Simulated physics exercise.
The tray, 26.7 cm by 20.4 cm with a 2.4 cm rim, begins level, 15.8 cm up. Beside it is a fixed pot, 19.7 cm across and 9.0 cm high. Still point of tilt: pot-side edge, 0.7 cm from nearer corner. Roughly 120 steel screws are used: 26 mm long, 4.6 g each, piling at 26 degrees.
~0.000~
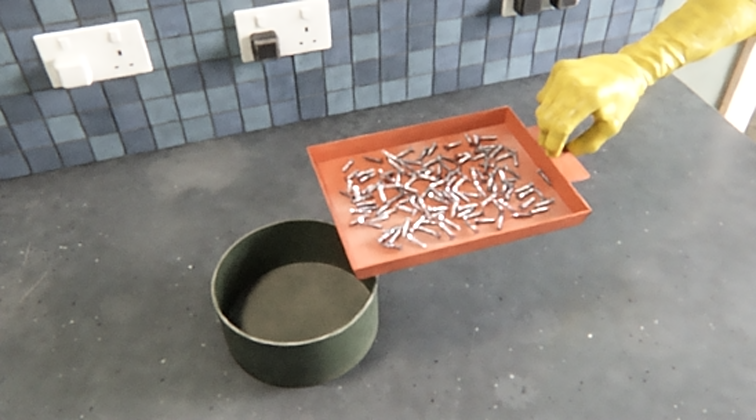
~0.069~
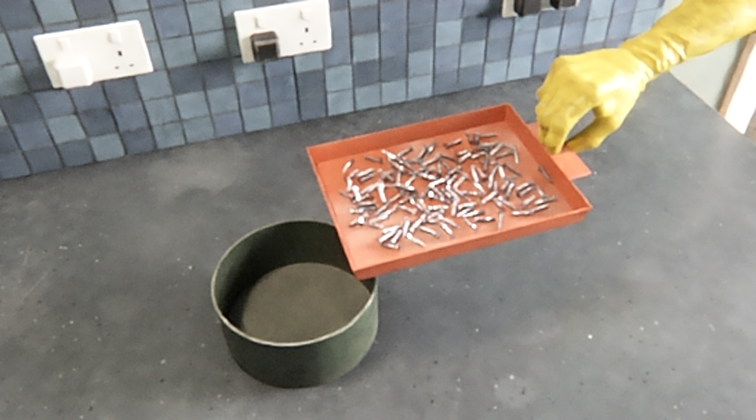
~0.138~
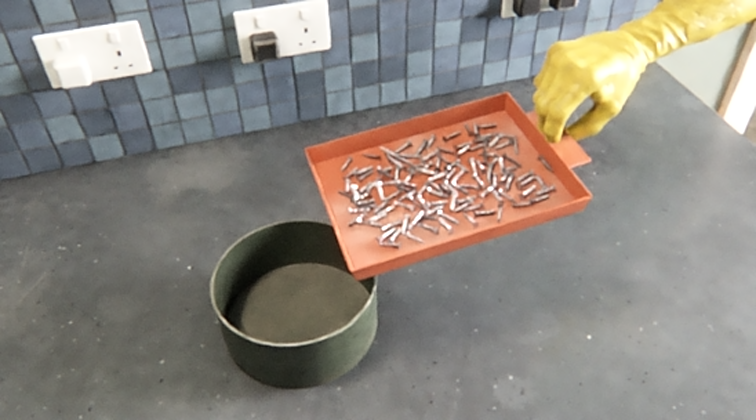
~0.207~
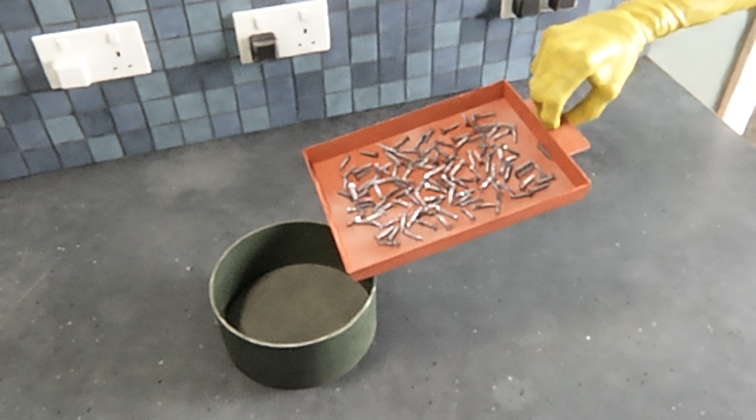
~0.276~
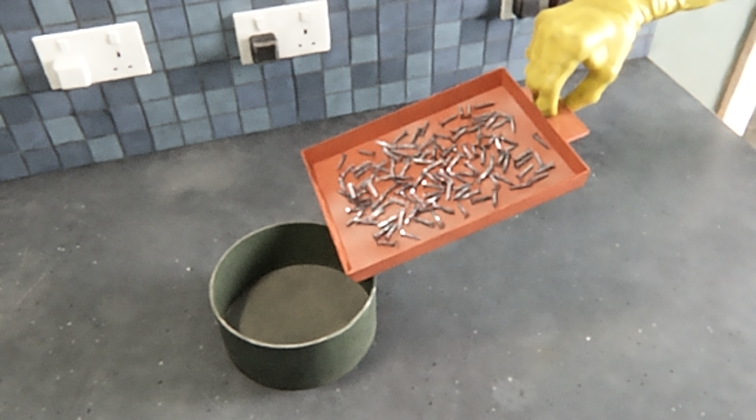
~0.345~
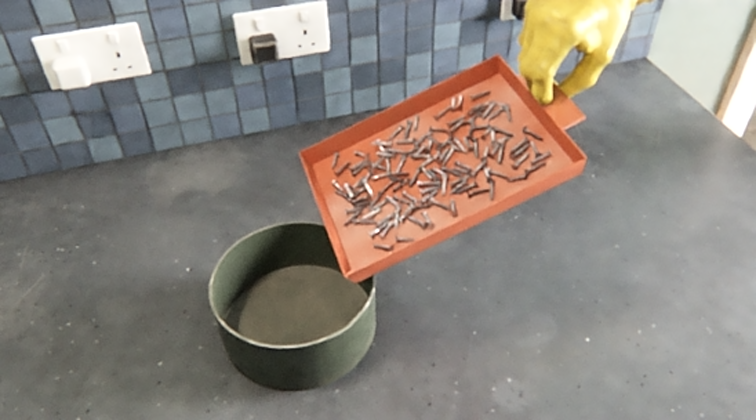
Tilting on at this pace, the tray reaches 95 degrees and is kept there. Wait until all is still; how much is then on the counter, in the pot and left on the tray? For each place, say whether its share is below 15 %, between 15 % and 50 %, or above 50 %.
At the end, counter: It's going to get a small sliver of the load; pot: It's going to get the main portion of the load; tray: It's going to get a small sliver of the load.
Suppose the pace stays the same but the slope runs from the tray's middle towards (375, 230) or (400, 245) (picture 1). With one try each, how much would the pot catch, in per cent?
I'd put it at about 70 per cent for the first tilt and about 5 per cent for the second.
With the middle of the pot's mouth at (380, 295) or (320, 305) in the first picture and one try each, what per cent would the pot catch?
35 and 65 %.
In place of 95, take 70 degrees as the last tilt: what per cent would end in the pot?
About 15 in a hundred would end up in the pot.
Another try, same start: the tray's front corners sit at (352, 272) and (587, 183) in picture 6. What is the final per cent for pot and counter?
Split: Pot = 20, counter = 80.
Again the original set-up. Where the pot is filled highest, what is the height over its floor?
It gets to about 2.0 cm.
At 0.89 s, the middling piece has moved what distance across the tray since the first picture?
Around 12 centimetres.
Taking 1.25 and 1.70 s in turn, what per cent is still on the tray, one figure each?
In turn: 85, 10.
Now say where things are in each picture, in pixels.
In the first picture, tray tilt 0 degrees, front corners at (357, 264) and (585, 208); middle of the pieces at (438, 184); pot at (295, 276).
In the second picture, tray tilt 1 degrees, front corners at (357, 265) and (585, 205); middle of the pieces at (438, 182).
In the third picture, tray tilt 5 degrees, front corners at (354, 266) and (585, 194), lowest corner left front; middle of the pieces at (437, 177).
In the fourth picture, tray tilt 10 degrees, front corners at (352, 267) and (584, 182), lowest corner left front; middle of the pieces at (435, 171).
In the fifth picture, tray tilt 14 degrees, front corners at (350, 269) and (583, 169), lowest corner left front; middle of the pieces at (433, 166).
In the sixth picture, tray tilt 19 degrees, front corners at (348, 270) and (579, 157), lowest corner left front; middle of the pieces at (430, 160); pot at (293, 279). Its pace works out near 65 degrees a second.
After 0.89 s, tilt 55 degrees; the tray holds 100 %, the pot 0 %.
Then, at 1.25 s, tilt 79 degrees; the tray holds 85 %, the pot 15 %.
After 1.70 s, tilt 95 degrees; the tray holds 10 %, the pot 75 %.
By 2.4 s all is still; counter 10 %, pot 90 %, tray 0 %.
